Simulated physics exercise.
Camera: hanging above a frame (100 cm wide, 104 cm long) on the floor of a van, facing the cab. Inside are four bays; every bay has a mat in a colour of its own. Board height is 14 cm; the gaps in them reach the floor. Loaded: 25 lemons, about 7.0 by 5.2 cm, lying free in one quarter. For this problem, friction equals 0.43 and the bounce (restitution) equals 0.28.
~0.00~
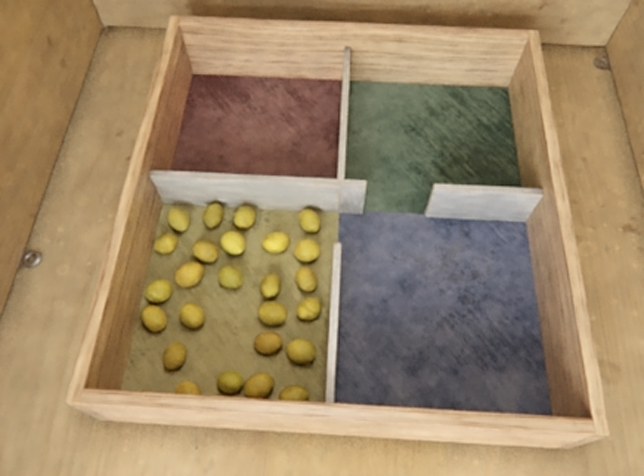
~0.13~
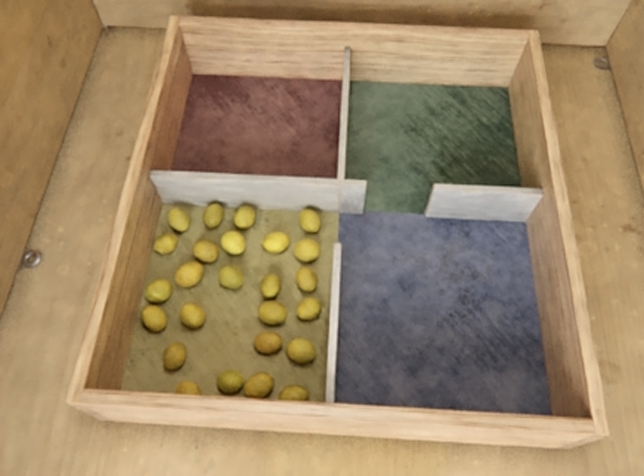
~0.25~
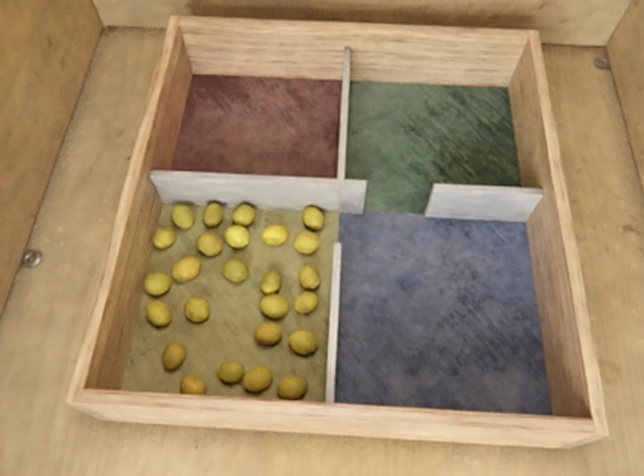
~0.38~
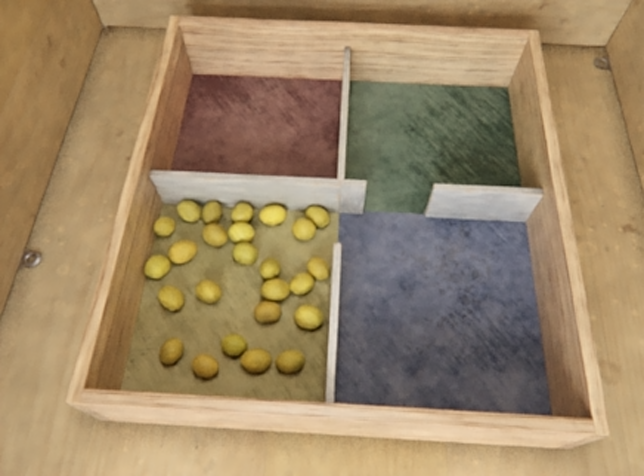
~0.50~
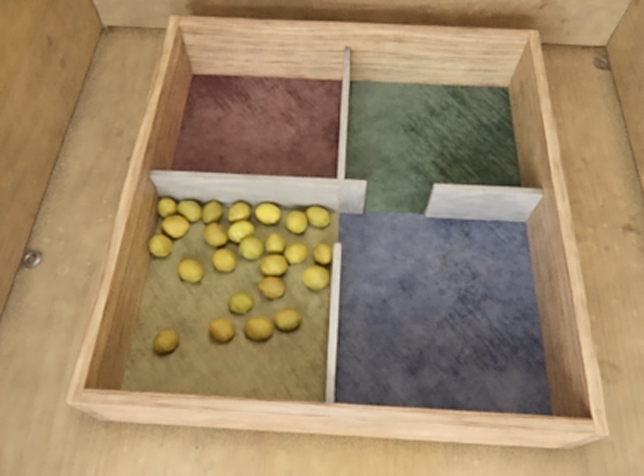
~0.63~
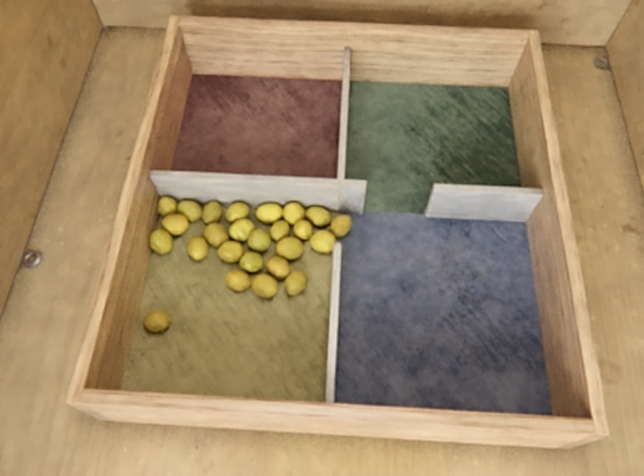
A wooden tray with four coloured sections stays still while yellow lemons roll toward the back divider.
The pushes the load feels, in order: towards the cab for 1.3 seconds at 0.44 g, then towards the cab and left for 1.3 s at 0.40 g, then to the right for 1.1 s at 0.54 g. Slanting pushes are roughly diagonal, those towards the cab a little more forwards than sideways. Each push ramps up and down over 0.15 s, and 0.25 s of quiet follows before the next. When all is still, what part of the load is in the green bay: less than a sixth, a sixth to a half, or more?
Under a sixth of the lemons end in the green bay.
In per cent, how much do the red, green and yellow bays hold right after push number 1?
Shares - red: 0, green: 0, yellow: 90 (per cent).
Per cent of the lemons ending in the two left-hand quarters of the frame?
Share: About 20 in a hundred.
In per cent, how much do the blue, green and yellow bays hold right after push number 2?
The split comes out as blue 10 per cent, green 0 per cent and yellow 90 per cent.
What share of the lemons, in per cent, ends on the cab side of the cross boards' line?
I'd say close to 10 per cent.
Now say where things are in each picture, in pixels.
Middle of the blue mat (438, 313); middle of the green mat (431, 143); middle of the red mat (259, 136); middle of the yellow mat (236, 302); 25 in the yellow bay; the lemon farthest behind, in the direction of the first push, is at (188, 394), in the first picture.
In the second picture, 25 in the yellow bay; the lemon farthest behind, in the direction of the first push, is at (189, 394).
In the third picture, 25 in the yellow bay; the lemon farthest behind, in the direction of the first push, is at (193, 387).
In the fourth picture, 25 in the yellow bay; the lemon farthest behind, in the direction of the first push, is at (205, 366).
In the fifth picture, 25 in the yellow bay; the lemon farthest behind, in the direction of the first push, is at (166, 341).
In the sixth picture, 1 in the blue bay and 24 in the yellow bay; the lemon farthest behind, in the direction of the first push, is at (157, 321).
After push 1 (1.54 s), 2 in the blue bay, 1 in the green bay and 22 in the yellow bay.
After push 2 (3.09 s), 2 in the blue bay, 1 in the green bay and 22 in the yellow bay.
After push 3 (4.44 s), 17 in the blue bay, 2 in the green bay and 6 in the yellow bay.
Final count (at 5.60 s), 18 in the blue bay, 2 in the green bay and 5 in the yellow bay. Asked share, 2 of 25, 8 per cent.
